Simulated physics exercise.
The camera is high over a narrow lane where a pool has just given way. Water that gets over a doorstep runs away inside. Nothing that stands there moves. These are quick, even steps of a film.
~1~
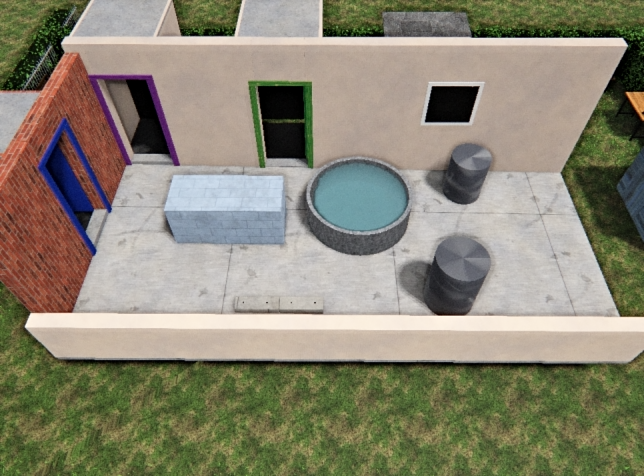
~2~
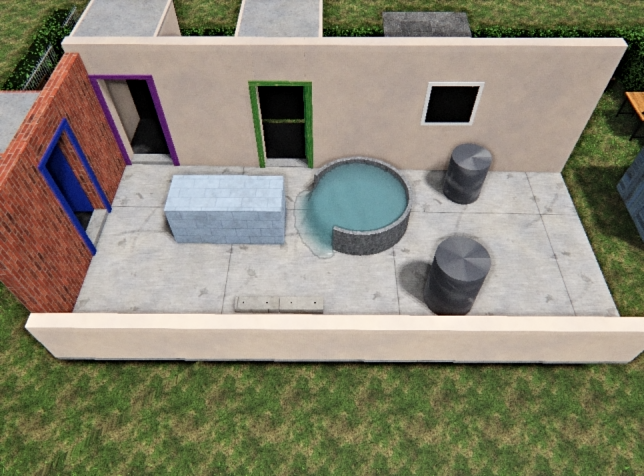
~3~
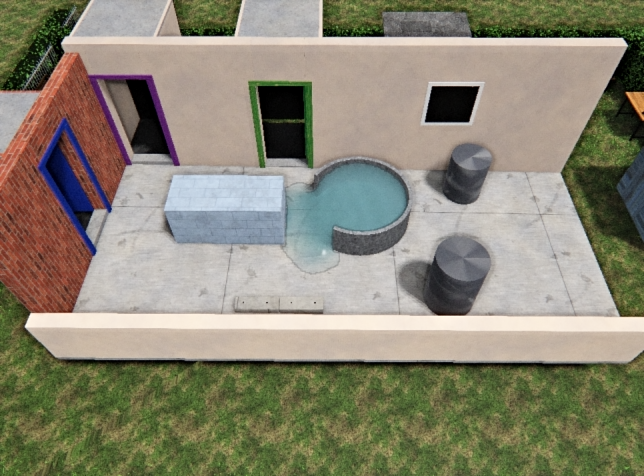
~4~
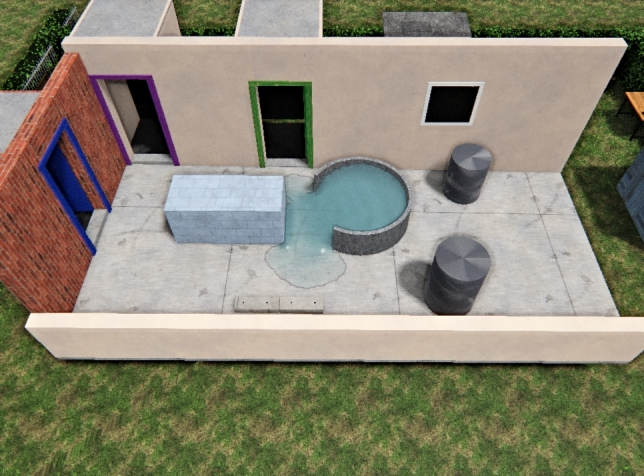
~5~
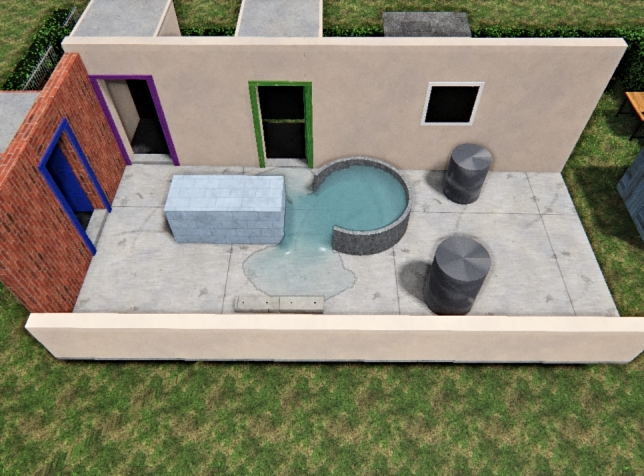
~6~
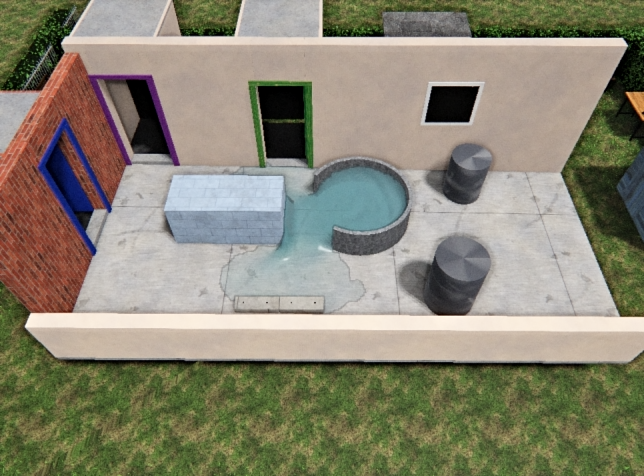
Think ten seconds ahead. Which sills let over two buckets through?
One by one: The blue door stays under that; the purple door stays under that; the green door takes more than that.
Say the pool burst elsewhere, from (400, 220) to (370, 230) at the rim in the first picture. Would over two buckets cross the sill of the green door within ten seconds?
Then: The green door is under.
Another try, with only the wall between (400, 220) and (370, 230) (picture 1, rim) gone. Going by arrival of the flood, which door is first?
That is the blue one.
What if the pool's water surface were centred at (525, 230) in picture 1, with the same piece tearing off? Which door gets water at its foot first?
I say the green one.
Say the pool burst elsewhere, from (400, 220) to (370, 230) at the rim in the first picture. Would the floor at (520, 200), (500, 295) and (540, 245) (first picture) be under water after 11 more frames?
One after the other: Not flooded, flooded, flooded.
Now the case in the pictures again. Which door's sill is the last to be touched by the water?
It is the blue one.
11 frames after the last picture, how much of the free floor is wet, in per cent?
Some 40 per cent.
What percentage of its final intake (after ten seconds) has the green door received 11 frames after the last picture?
Near 30 in a hundred.
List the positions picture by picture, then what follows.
The round pool at (359, 196) is whole and still, in the first picture.
Water pours out at (312, 218) and has run to (332, 254), in the second picture.
The front is at (315, 269), out from the gap at (312, 219), in the third picture.
The front is at (298, 280), out from the gap at (312, 220), in the fourth picture.
The front is at (290, 298), out from the gap at (312, 220), in the fifth picture.
Water pours out at (312, 220) and has run to a hidden place, in the sixth picture.
A moment on, water covers 25 % of the floor; the blue door not reached, the purple door not reached, the green door under two buckets in.
Next, water covers 40 % of the floor; the blue door not reached, the purple door wet at the sill, nothing in, the green door over two buckets in.
Then, water covers 55 % of the floor; the blue door wet at the sill, nothing in, the purple door under two buckets in, the green door far over two buckets in.
Later, water covers 65 % of the floor; the blue door wet at the sill, nothing in, the purple door under two buckets in, the green door far over two buckets in.
In the end, water covers 80 % of the floor; the blue door wet at the sill, nothing in, the purple door under two buckets in, the green door far over two buckets in.
